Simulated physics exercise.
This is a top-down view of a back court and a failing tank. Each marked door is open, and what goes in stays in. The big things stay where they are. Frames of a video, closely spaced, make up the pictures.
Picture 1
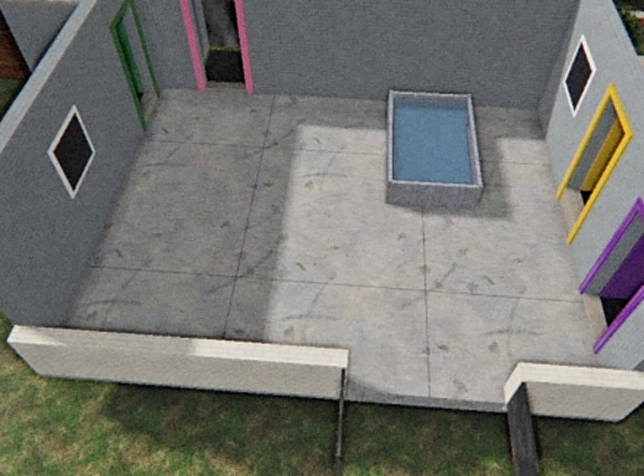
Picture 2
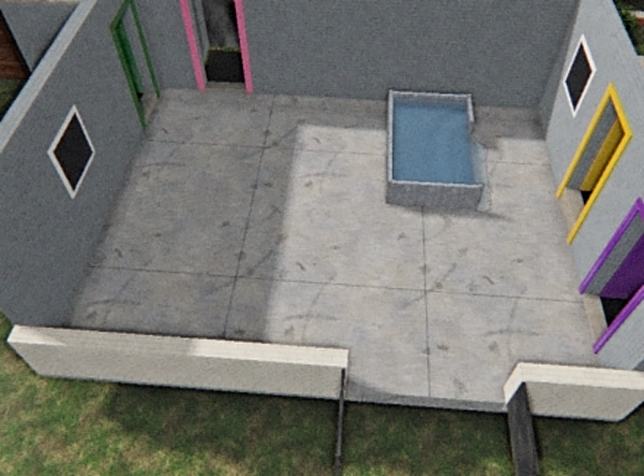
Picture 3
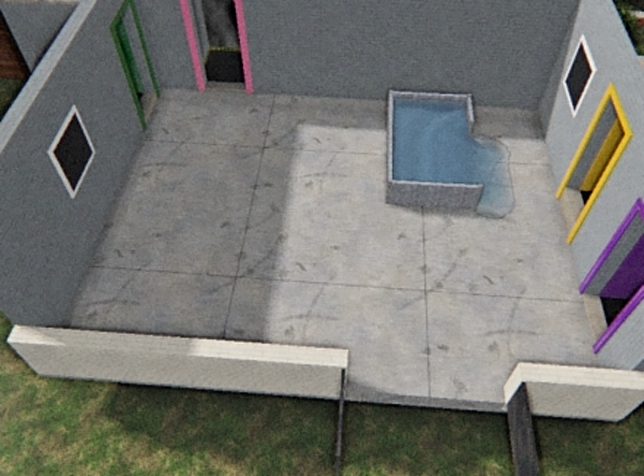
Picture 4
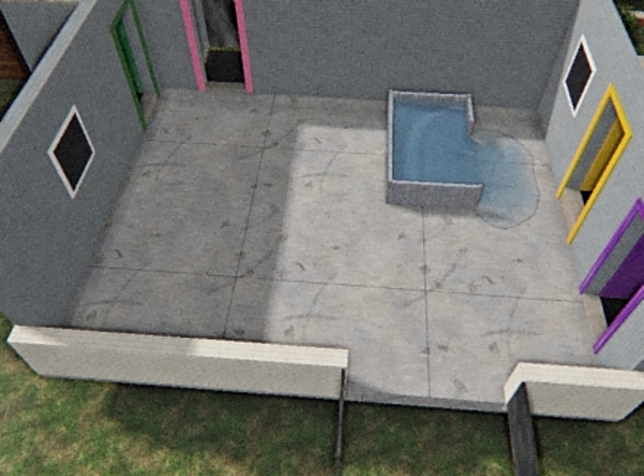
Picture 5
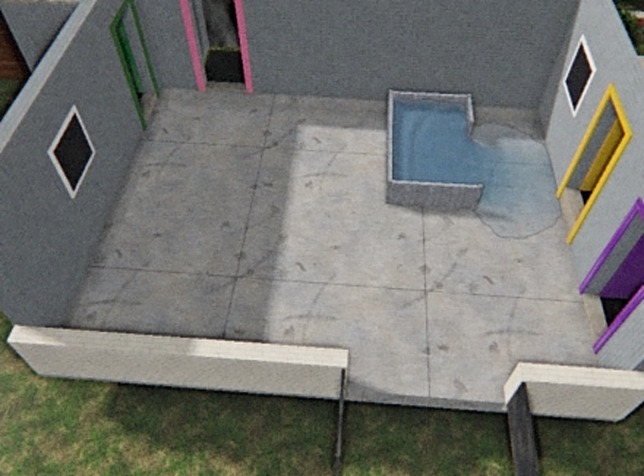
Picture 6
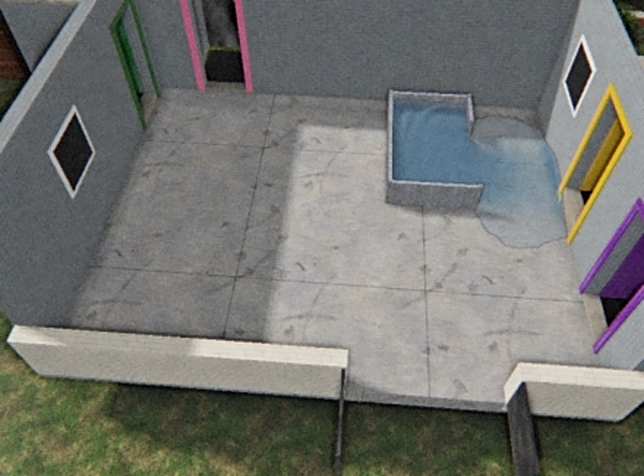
Walled concrete court with a raised water tank opening on its right side, water spreading across the floor to the yellow-framed doorway.
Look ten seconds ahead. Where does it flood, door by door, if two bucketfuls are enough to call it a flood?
At the yellow door it does not flood; at the green door it does not flood; at the purple door it floods; at the pink door it does not flood.
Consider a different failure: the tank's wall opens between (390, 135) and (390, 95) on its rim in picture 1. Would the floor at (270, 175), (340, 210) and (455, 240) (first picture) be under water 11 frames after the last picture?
Taken in turn they're swamped, unwetted and unwetted.
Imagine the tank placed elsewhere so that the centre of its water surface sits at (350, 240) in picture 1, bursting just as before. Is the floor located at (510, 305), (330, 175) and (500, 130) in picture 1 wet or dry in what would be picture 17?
As listed: Reached, untouched, untouched.
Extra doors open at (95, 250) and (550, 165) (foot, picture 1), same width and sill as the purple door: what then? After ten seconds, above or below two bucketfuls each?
Door one misses the threshold, door two beats the threshold.
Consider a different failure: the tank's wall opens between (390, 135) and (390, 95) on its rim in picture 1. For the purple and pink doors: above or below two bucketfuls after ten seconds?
In brief, the purple door stops short; the pink door goes past the mark.
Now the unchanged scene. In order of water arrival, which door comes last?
Answer - the green-painted one.
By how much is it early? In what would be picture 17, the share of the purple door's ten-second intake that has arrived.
I make it 0 per cent.
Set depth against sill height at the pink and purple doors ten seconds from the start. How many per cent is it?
I'd say around 50 and 160 in a hundred.
A moment on, water covers 10 % of the floor; the yellow door wet at the sill, nothing in, the green door not reached, the purple door not reached, the pink door not reached.
Next, water covers 15 % of the floor; the yellow door wet at the sill, nothing in, the green door not reached, the purple door wet at the sill, nothing in, the pink door not reached.
Then, water covers 30 % of the floor; the yellow door wet at the sill, nothing in, the green door not reached, the purple door under two buckets in, the pink door not reached.
Later, water covers 50 % of the floor; the yellow door wet at the sill, nothing in, the green door wet at the sill, nothing in, the purple door under two buckets in, the pink door wet at the sill, nothing in.
In the end, water covers 75 % of the floor; the yellow door wet at the sill, nothing in, the green door wet at the sill, nothing in, the purple door over two buckets in, the pink door wet at the sill, nothing in.
